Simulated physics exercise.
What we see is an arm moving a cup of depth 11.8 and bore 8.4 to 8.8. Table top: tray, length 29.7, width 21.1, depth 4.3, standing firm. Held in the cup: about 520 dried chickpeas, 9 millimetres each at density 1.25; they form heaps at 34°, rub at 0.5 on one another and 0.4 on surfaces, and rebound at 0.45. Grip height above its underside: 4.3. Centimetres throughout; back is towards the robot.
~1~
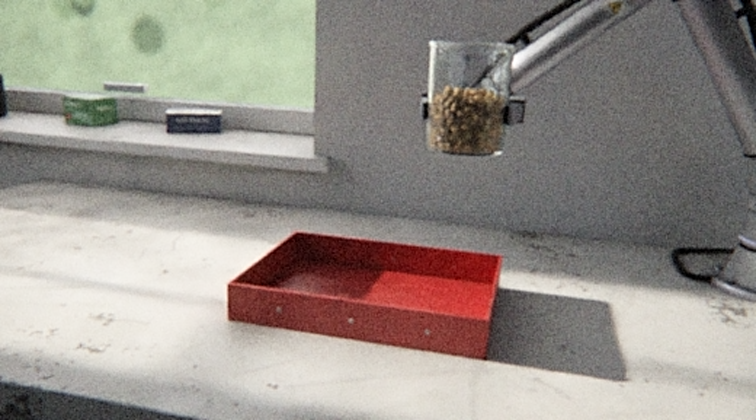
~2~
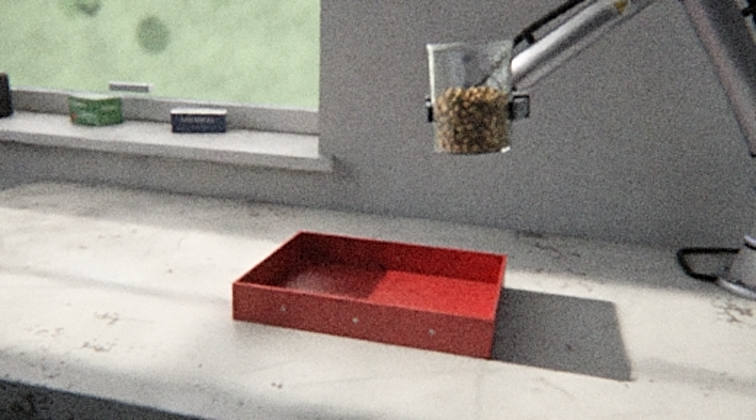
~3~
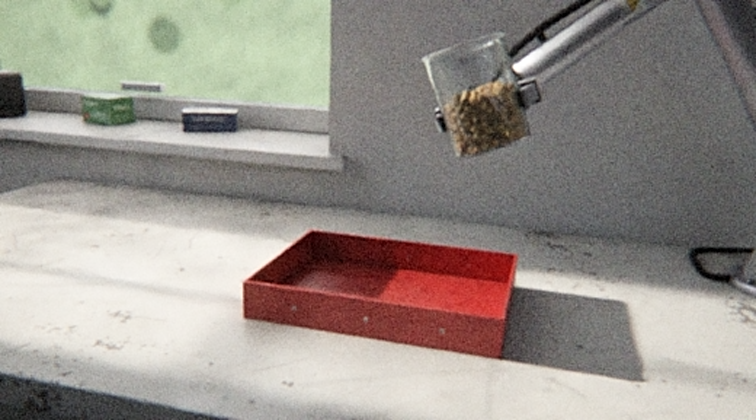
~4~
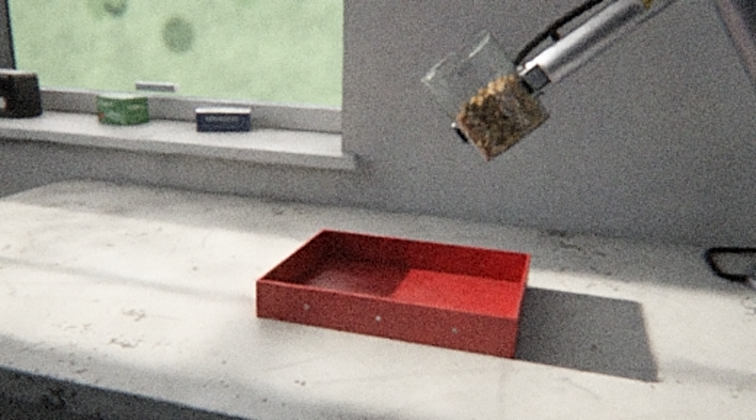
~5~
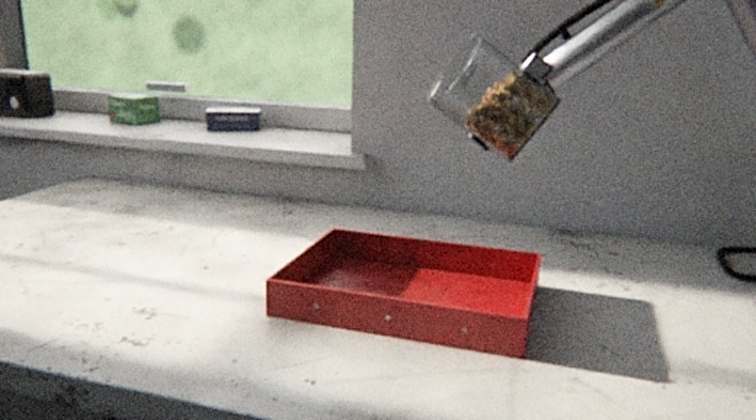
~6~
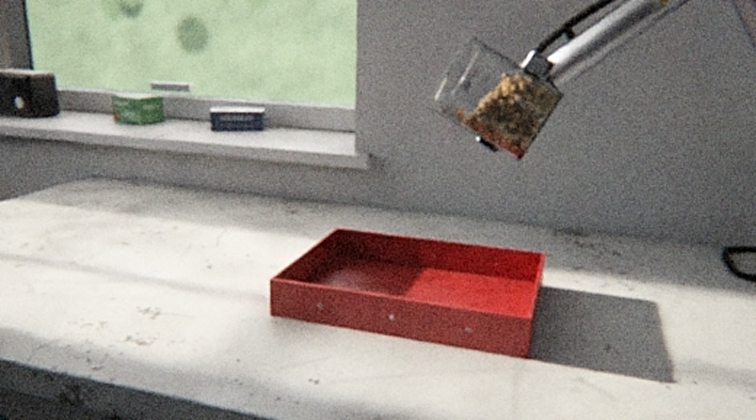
A grey robot arm reaches in from the upper right, holding a clear cup partly filled with tan chickpeas above a worn, pale table, seen from slightly above. A red open tray sits below in the middle, with small green and dark boxes on the windowsill at left. The arm tilts the cup steadily leftward, the chickpeas shifting inside, while the view drifts slightly left.
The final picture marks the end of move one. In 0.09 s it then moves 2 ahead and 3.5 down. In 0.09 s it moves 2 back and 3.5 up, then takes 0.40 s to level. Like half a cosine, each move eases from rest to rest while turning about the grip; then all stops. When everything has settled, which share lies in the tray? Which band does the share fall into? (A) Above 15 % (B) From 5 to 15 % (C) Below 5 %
The answer is C.
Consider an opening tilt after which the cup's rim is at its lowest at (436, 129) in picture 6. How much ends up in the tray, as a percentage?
Around 5 per cent of it.
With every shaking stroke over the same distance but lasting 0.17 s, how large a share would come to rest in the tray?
I'd expect close to 0 in a hundred.
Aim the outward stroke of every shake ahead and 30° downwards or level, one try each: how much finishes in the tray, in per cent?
You'd get about 5 per cent with the first setting and about 10 per cent with the second.
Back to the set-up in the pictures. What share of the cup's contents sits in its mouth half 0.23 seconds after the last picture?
Mouth half share: Roughly 20 %.
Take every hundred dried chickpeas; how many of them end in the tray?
I'd put it near 2 per cent.
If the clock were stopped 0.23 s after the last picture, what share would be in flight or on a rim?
I'd put it near 0 per cent.
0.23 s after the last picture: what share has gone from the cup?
Share gone: Around 0 %.
Then, 0.23 s after the last picture, tilted 59° forward, highest piece 29 above the table; 516 in the cup, 1 in flight or on a rim.
Then, 0.46 s after the last picture, tilted 12° forward, highest piece 31 above the table; 511 in the cup, 4 in the tray, 2 in flight or on a rim.
Then, 0.78 s after the last picture, level, highest piece 29 above the table; 511 in the cup, 6 in the tray.
Then, 1.83 s after the last picture, level, highest piece 29 above the table; 511 in the cup, 6 in the tray.
Final count, 511 in the cup, 6 in the tray. That is 1 % in the tray.
